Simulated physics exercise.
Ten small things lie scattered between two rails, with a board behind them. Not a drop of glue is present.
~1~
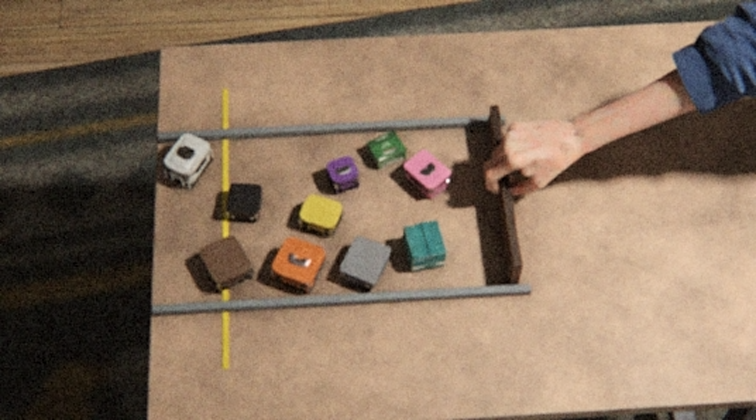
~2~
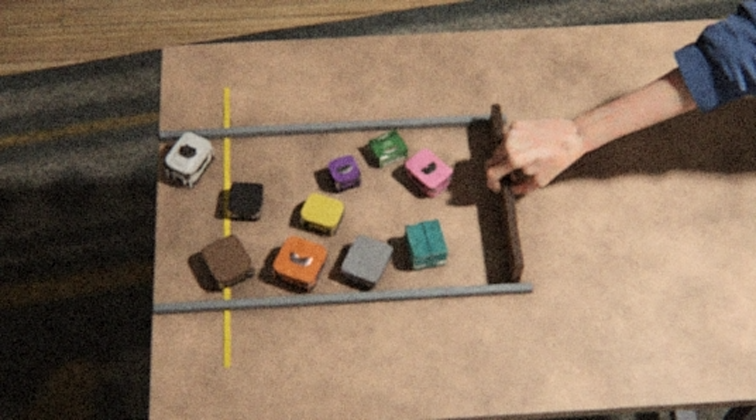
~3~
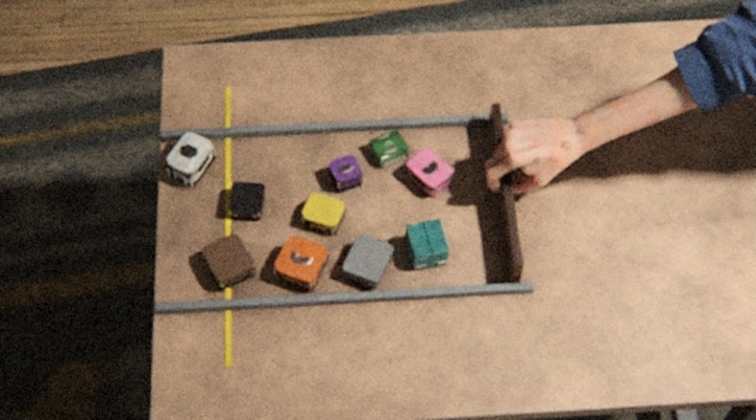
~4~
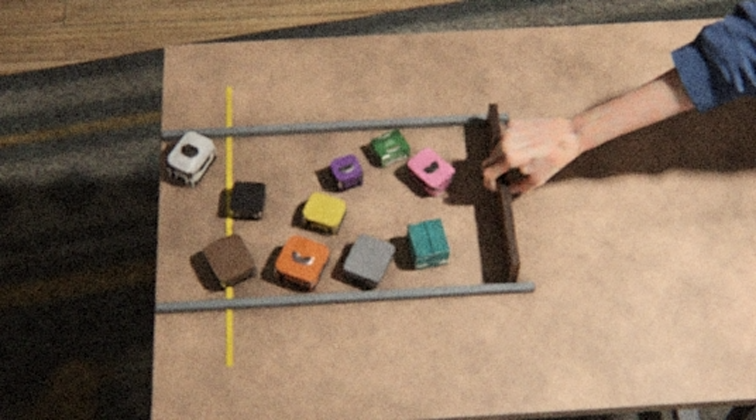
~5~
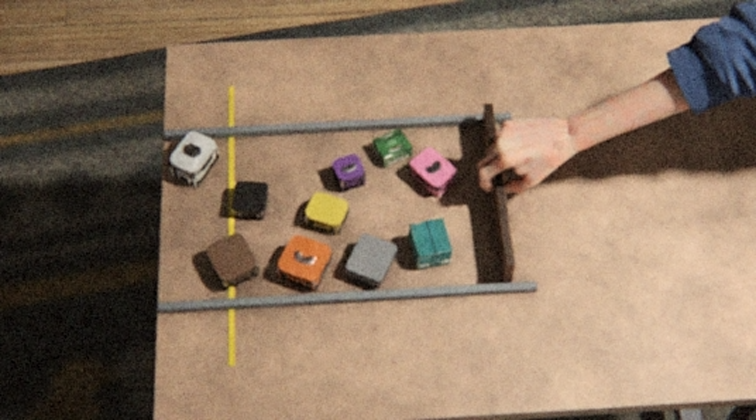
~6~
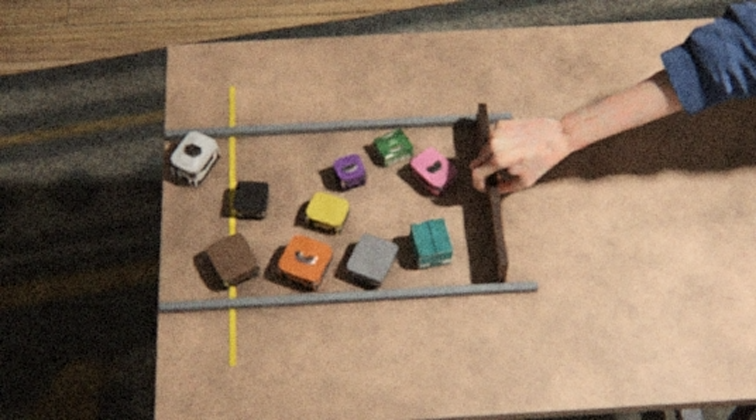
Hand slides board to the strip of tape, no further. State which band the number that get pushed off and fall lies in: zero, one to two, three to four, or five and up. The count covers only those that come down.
The edge claims one or two.
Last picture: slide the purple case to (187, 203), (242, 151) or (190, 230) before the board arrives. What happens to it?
Well, in that order it goes off, stays aboard and stays aboard.
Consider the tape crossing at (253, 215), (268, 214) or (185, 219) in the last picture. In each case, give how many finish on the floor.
Counts per try: 1; 1; 6.
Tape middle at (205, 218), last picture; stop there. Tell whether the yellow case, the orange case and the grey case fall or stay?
The yellow case does not fall; the orange case comes down; the grey case drops off.
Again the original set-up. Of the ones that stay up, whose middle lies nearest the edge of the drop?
Ending up nearest is the white case.
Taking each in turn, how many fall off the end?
Exactly 2.
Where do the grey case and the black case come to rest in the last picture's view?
Grey case: (178, 278); black case: (182, 207).
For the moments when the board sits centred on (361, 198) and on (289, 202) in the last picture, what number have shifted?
At the first place 7, at the second 9.
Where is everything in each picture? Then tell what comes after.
In the first picture, white case (188, 161); brown case (226, 264); black case (245, 203); board (504, 193); tape (226, 219).
In the second picture, brown case (228, 263); board (505, 192).
In the third picture, black case (247, 202); orange case (302, 263).
In the fourth picture, white case (192, 159); yellow case (325, 214).
In the fifth picture, brown case (232, 261); grey case (371, 262).
In the sixth picture, white case (195, 158); brown case (233, 261); black case (252, 201); board (491, 191); tape (232, 216).
Early on, none off yet; white case at rest near (195, 158); brown case at rest near (233, 261); black case at rest near (252, 201).
A while later, none off yet; white case at rest near (195, 158); brown case travelled about its own width near (206, 261); black case at rest near (252, 201).
Further along, one off so far; white case at rest near (195, 158); brown case on its side near (139, 297); black case travelled about its own width near (221, 202).
Finally, the number that fall off is one or two; lost, orange case and brown case.
